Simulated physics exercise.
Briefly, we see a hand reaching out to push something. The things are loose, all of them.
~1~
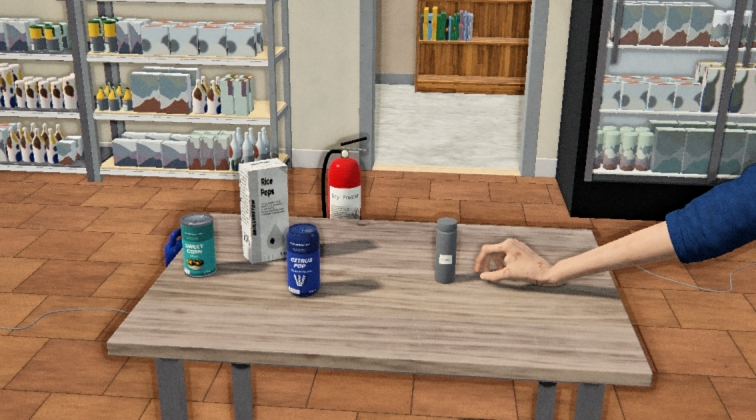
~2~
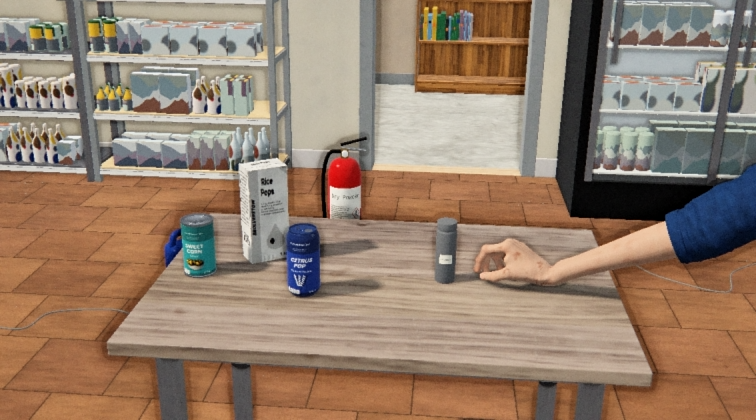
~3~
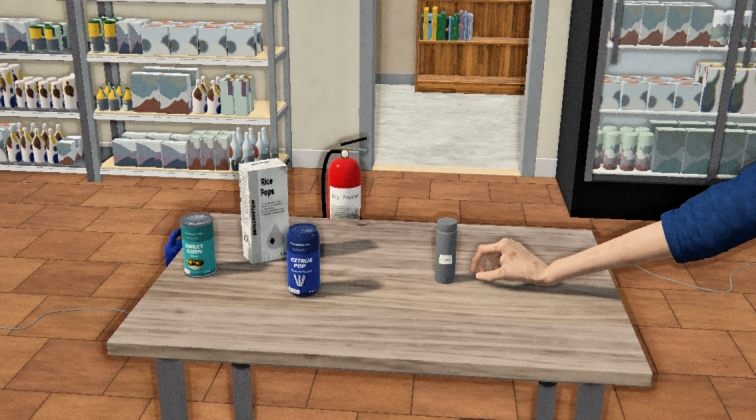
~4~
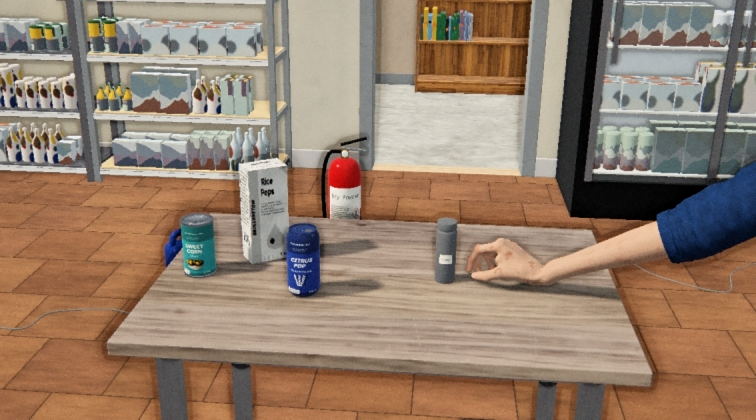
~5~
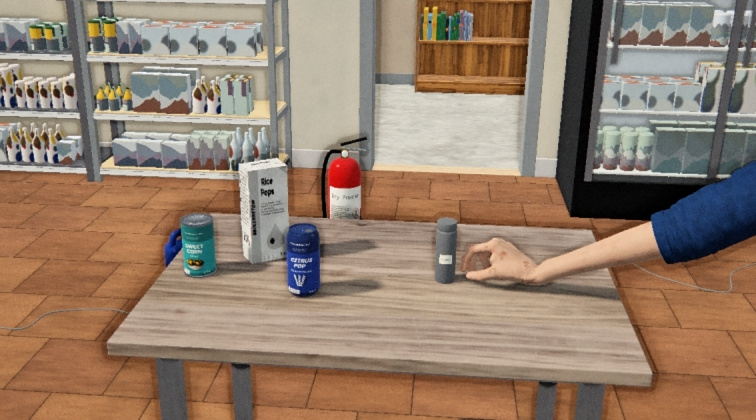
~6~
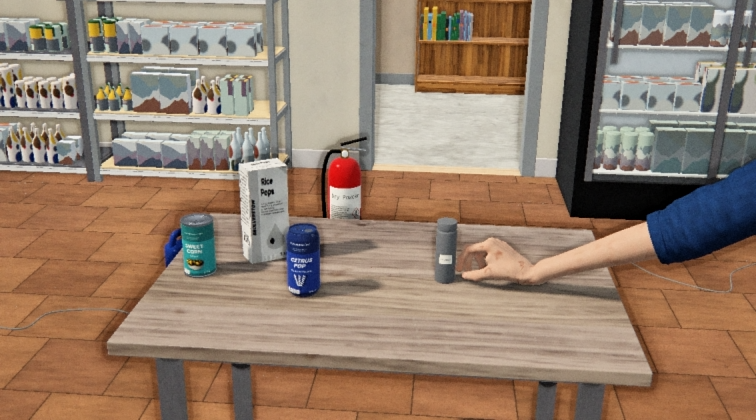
The clip shows a hand at the right of a wooden table edging slightly left toward a small grey shaker, which stays still, while a green can, a white box and a blue can stand unmoved on the left.
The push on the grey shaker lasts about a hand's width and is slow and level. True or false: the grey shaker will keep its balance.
True.
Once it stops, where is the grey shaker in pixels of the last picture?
End position, last frame: About (388, 248).
Then, 0.40 s after the last picture, grey shaker slid about its own width near (428, 250).
Then, 0.90 s after the last picture, grey shaker slid well along near (402, 248).
At rest, moved from the start, grey shaker. Seen from the same camera at the end, grey shaker near (388, 248).
